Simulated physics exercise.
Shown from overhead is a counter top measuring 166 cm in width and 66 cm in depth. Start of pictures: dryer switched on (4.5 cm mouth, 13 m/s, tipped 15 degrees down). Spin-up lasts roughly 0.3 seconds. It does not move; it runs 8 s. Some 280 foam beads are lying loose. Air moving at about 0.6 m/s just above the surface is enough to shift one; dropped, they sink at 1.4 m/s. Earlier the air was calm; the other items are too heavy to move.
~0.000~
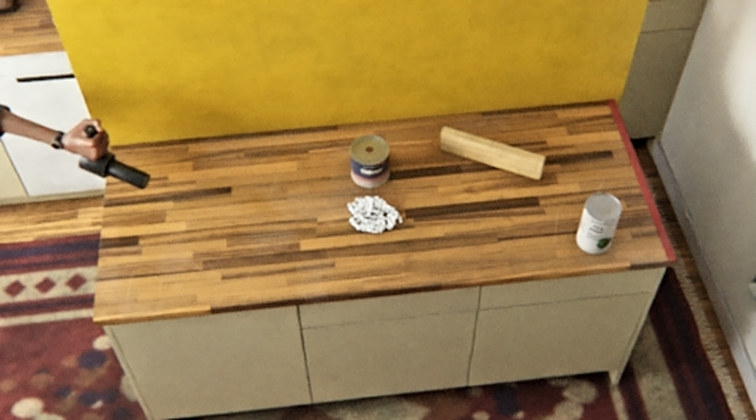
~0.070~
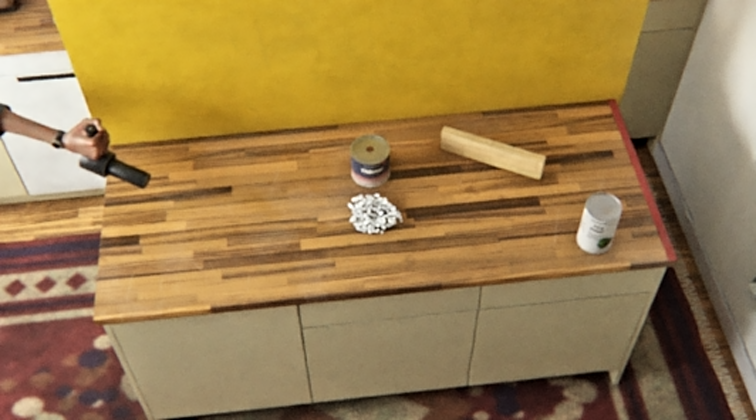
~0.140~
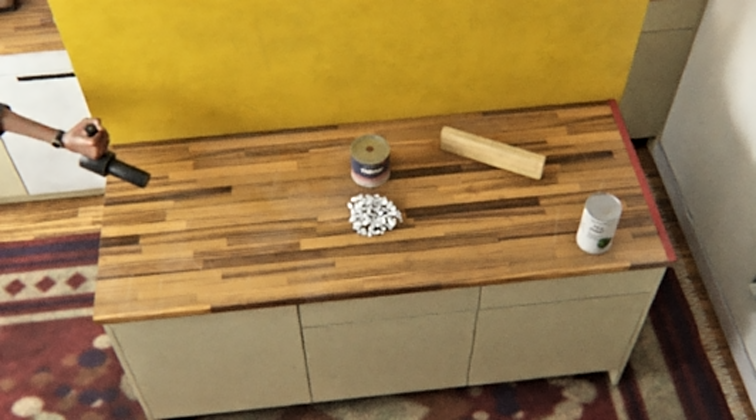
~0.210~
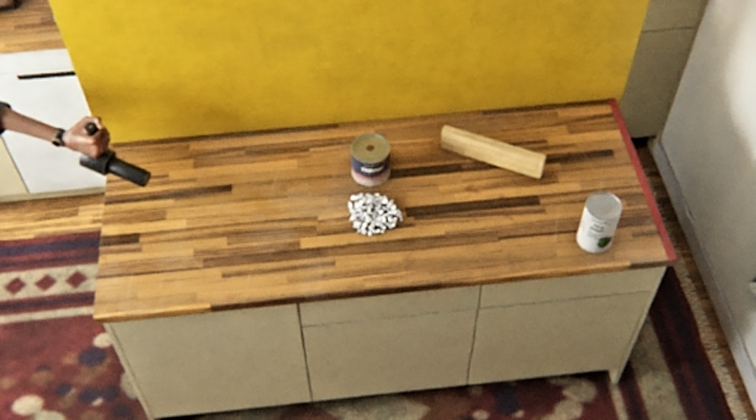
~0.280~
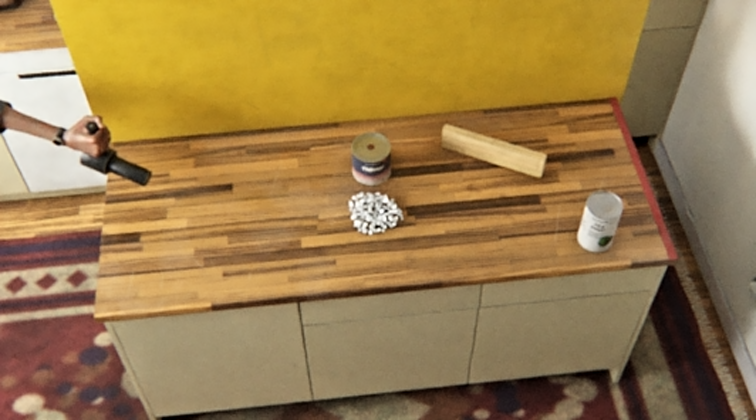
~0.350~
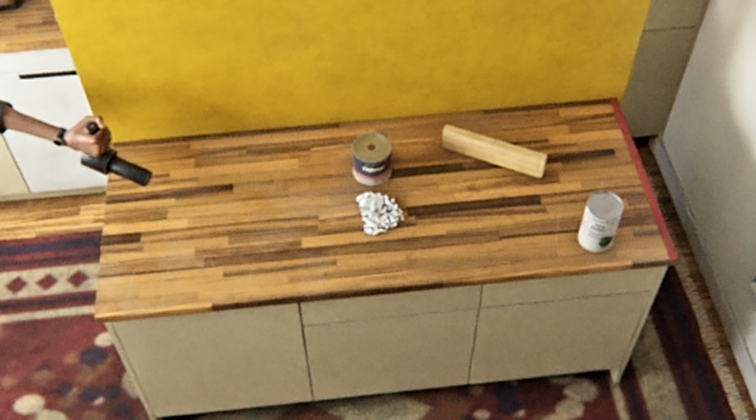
A pile of small white pieces sat still on a wooden counter near two tins and a board, while a hand held a black dryer at the left, then some pieces shifted slightly right.
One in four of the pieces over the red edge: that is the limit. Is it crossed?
The quarter limit is broken.
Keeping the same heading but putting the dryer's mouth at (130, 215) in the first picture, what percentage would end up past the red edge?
Outcome: Some 70 in a hundred.
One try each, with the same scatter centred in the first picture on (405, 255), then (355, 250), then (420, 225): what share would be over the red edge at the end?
Taking the three spots in order, you'd get around 5 percent, 5 percent and 60 percent.
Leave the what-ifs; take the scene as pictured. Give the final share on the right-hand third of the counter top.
I'd estimate around 3 per cent.
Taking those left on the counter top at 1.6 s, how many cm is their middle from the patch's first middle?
About 80 cm.
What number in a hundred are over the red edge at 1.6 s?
About 60 %.
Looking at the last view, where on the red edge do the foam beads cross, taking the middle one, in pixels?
I'd say roughly (651, 186).
After 1.6 s, 60 % are on the move or not yet settled, 59 % are over the red edge; the middle of those still in play is near (639, 182).
After 2.6 s, 9 % are on the move or not yet settled, 80 % are over the red edge.
After 4.4 s, 5 % are on the move or not yet settled, 82 % are over the red edge.
After 8.0 s, at the end, 84 % are over the red edge.
